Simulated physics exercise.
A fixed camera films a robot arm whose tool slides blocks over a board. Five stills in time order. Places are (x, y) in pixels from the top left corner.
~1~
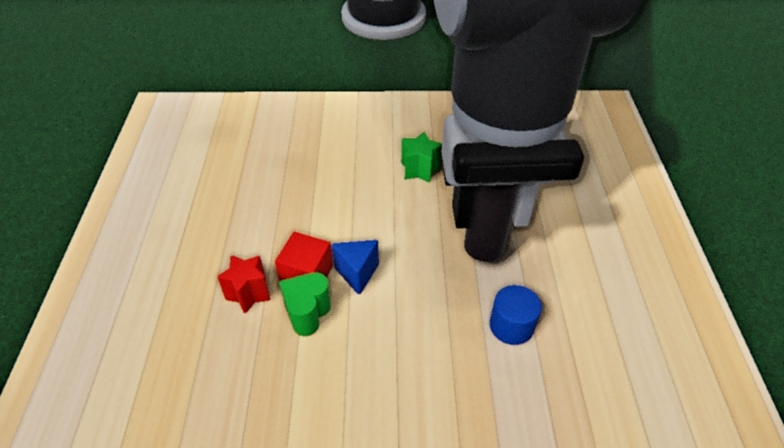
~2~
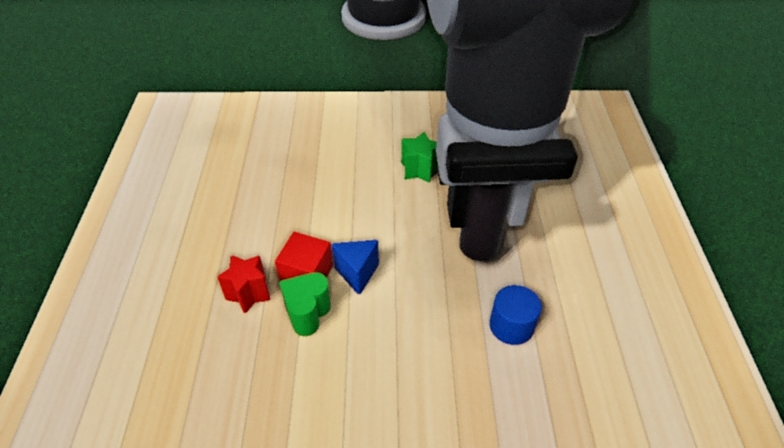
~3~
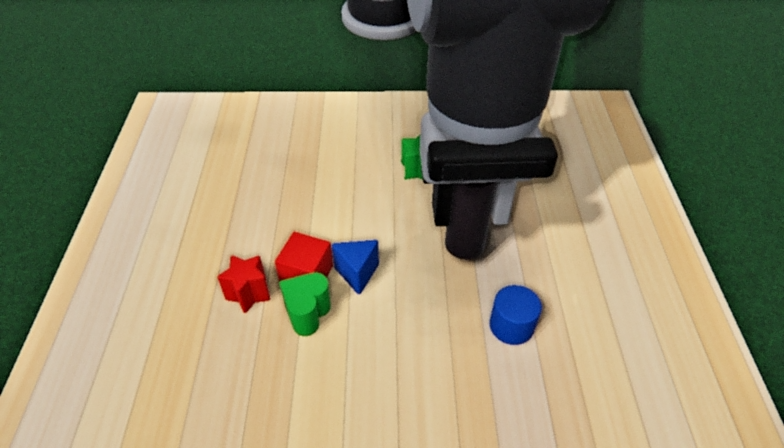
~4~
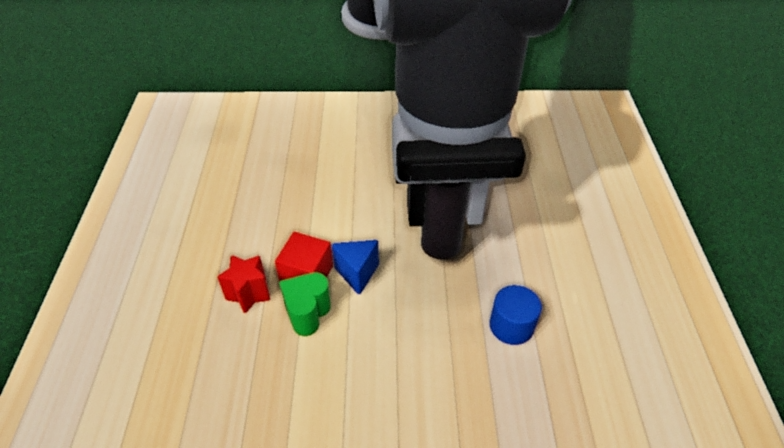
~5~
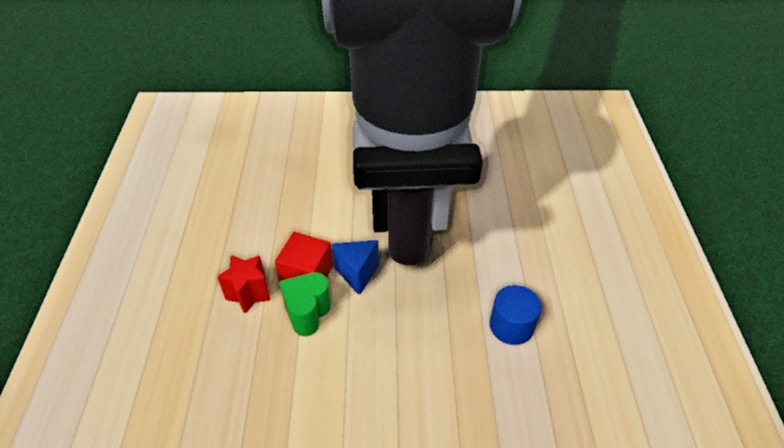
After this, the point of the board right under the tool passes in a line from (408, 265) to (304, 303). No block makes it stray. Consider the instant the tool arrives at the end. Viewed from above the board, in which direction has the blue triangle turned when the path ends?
From above, the turn goes clockwise.
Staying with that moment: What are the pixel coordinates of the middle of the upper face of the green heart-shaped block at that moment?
I'd guess (268, 314).
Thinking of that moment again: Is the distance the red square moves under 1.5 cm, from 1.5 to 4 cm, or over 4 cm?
Middling, 1.5 to 4 cm.
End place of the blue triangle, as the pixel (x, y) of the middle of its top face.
Its top middle is near (314, 242).
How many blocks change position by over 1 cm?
Three or more move.
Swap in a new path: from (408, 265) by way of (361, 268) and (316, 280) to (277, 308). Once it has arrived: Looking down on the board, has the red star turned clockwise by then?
I expect not.
What follows on the original path. One third of the way, tool (373, 263); red square (289, 250), turned 20° anticlockwise; blue triangle (335, 250).
Two thirds of the way, tool (338, 276); red square (280, 246), turned 40° anticlockwise; green heart-shaped block (299, 294); blue triangle (317, 244), turned 20° clockwise.
At the end, tool (301, 289); red star still; red square (276, 246), turned 30° anticlockwise; green heart-shaped block (268, 314), turned 30° anticlockwise; blue triangle (314, 242), turned 30° clockwise.
